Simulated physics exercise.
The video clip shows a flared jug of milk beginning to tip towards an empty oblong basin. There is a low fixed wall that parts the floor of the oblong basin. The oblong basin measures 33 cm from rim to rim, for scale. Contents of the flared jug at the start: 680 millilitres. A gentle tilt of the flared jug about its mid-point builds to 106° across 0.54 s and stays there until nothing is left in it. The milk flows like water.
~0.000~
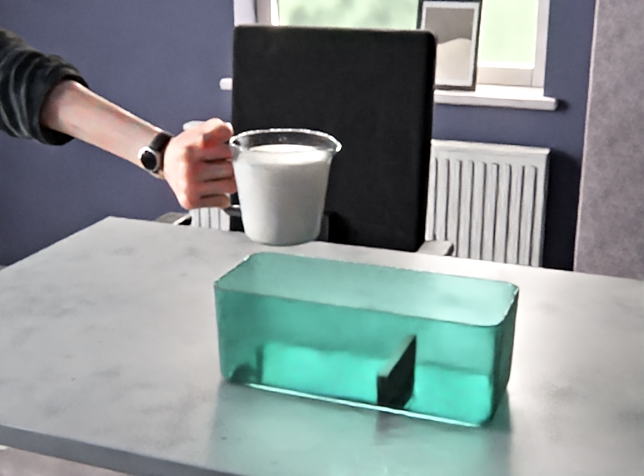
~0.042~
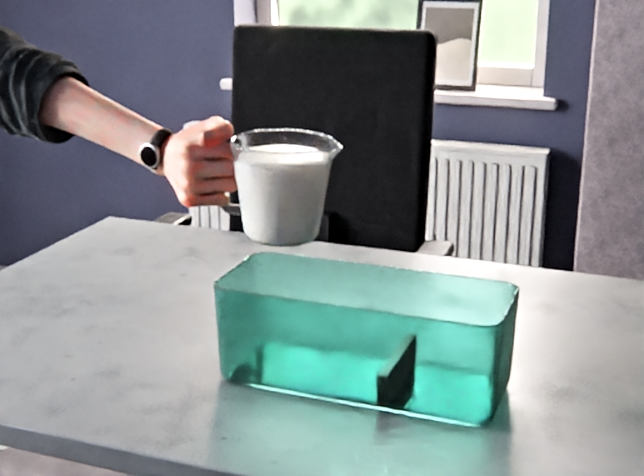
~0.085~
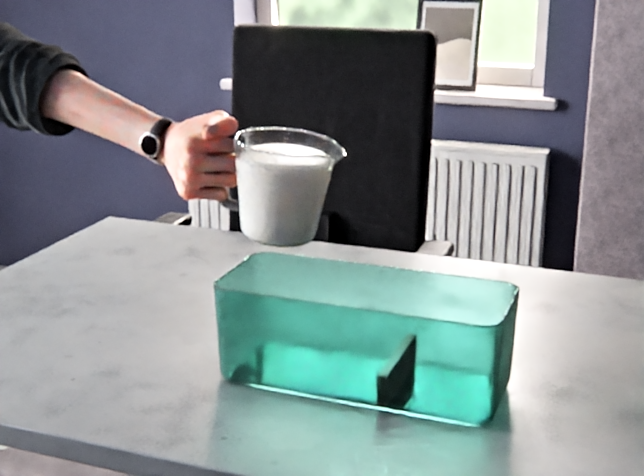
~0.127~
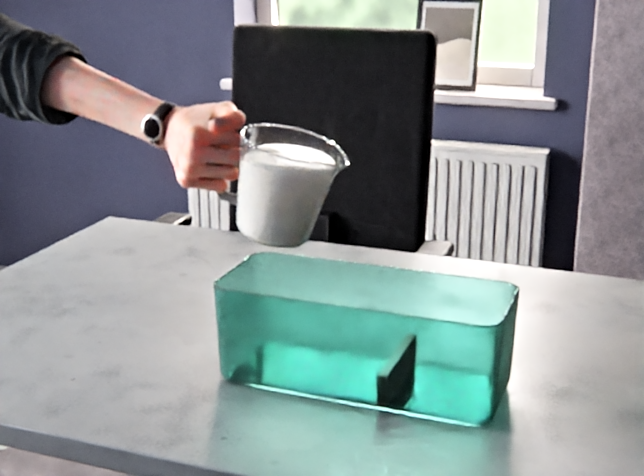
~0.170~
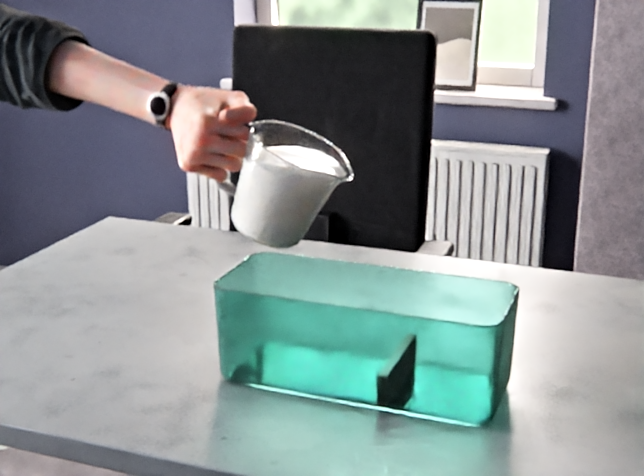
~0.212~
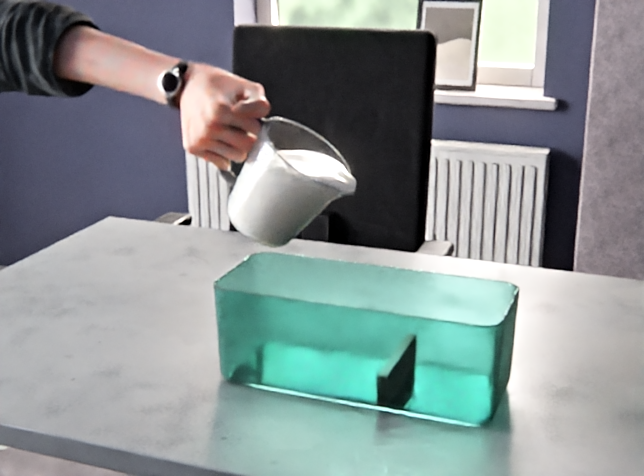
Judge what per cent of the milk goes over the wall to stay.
20 percent, roughly.
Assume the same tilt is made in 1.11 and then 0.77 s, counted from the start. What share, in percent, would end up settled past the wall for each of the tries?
The first try gives around 35 percent, the second around 25 percent.
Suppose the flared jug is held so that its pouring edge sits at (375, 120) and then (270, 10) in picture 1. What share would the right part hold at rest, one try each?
Respectively 80 and 15 %.
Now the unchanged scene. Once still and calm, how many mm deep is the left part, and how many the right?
Final reading - left some 22 mm, right some 10 mm.
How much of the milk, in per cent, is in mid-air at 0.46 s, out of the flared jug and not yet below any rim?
Some 20 % is the figure.
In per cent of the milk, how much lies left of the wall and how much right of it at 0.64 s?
About 70 left, about 16 right.
After 0.46 s the tilt is 100° and 43 per cent is still to pour, 24 is left of the wall and 13 right of it.
After 0.64 s the tilt is 106° and 7 per cent is still to pour, 70 is left of the wall and 16 right of it.
After 0.83 s the tilt is 106° and 0 per cent is still to pour, 79 is left of the wall and 18 right of it.
After 1.04 s the tilt is 106° and 0 per cent is still to pour, 80 is left of the wall and 18 right of it.
In the end 78 per cent lies left of the wall, 20 right of it and 2 outside.
